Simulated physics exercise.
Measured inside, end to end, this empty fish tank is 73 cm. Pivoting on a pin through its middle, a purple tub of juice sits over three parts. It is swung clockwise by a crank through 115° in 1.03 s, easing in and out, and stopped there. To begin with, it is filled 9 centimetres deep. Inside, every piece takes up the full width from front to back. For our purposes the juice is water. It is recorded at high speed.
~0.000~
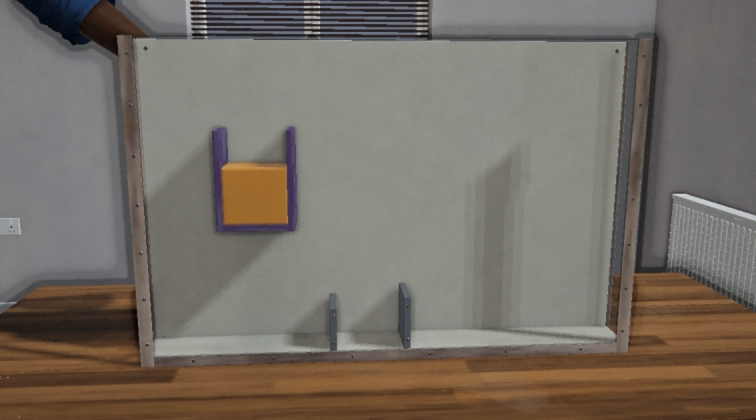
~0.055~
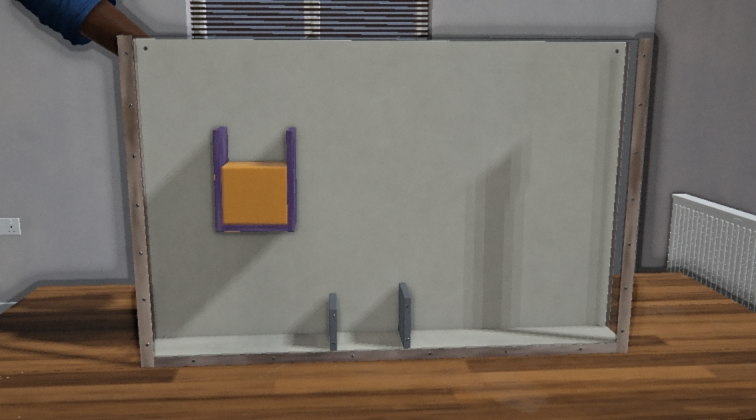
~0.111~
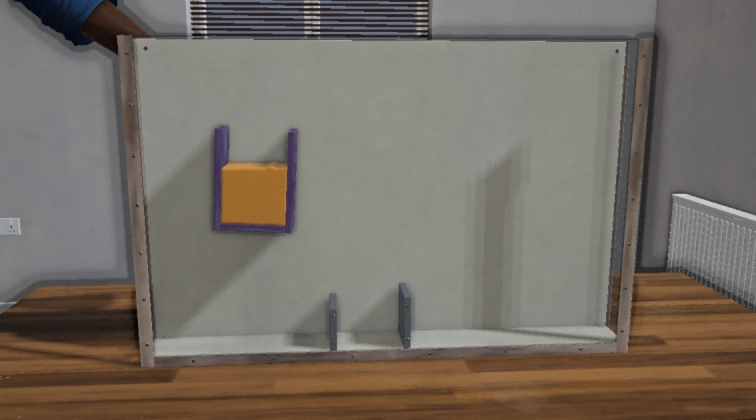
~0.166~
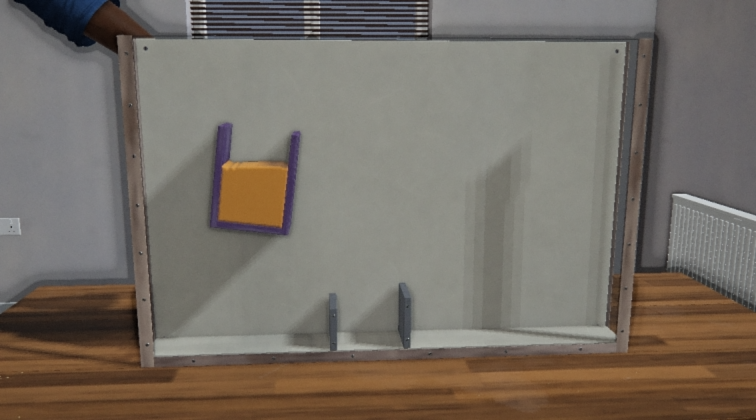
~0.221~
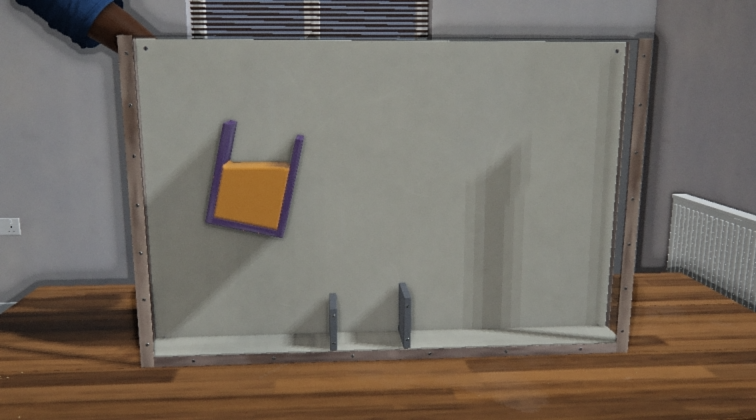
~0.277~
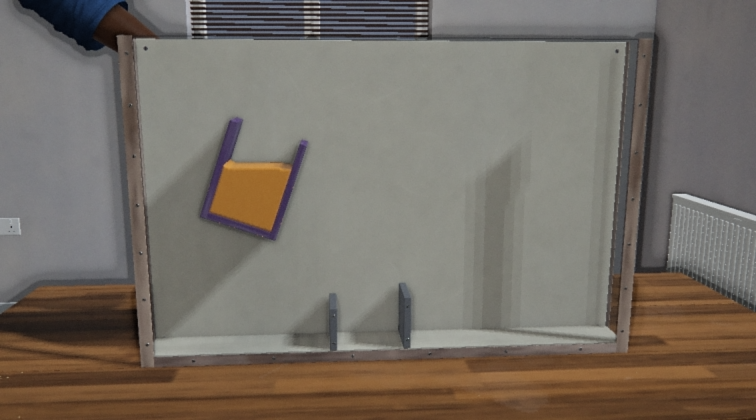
In an empty fish tank, a purple tub of orange juice slowly tilts clockwise above two dividers.
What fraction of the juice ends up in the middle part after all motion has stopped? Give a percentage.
Roughly 80 % of it ends up there.
By 0.48 s the parts hold 0, 0 and 0 per cent, with 100 still above them.
By 0.75 s the parts hold 0, 5 and 0 per cent, with 95 still above them.
By 1.10 s the parts hold 4, 60 and 0 per cent, with 36 still above them.
At rest it is 9 per cent left, 80 middle, 11 right.
